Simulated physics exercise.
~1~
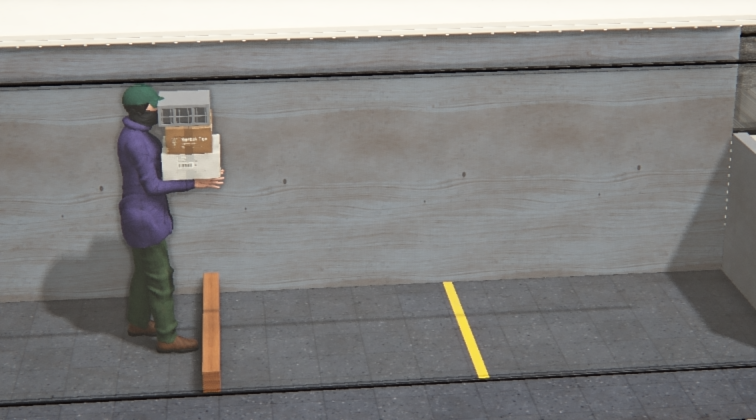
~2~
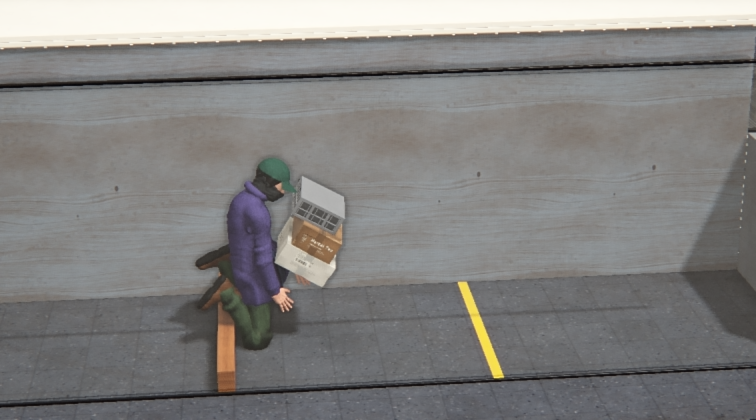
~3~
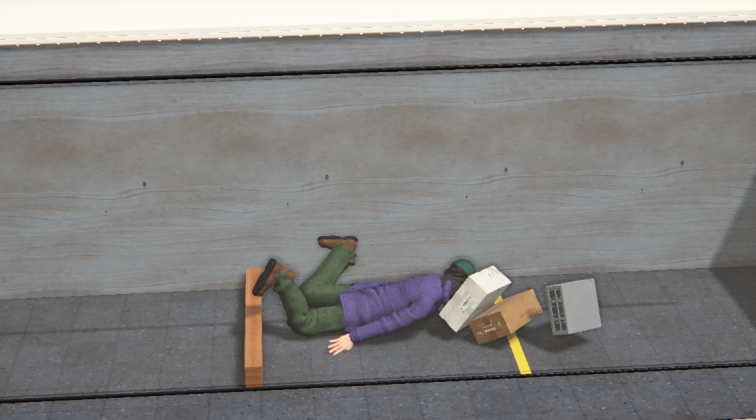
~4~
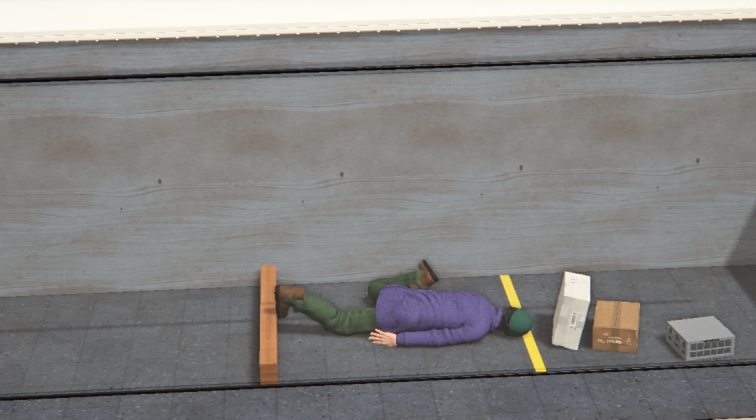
On a grey floor, a courier trips over a rail, spilling three boxes beyond the yellow line.
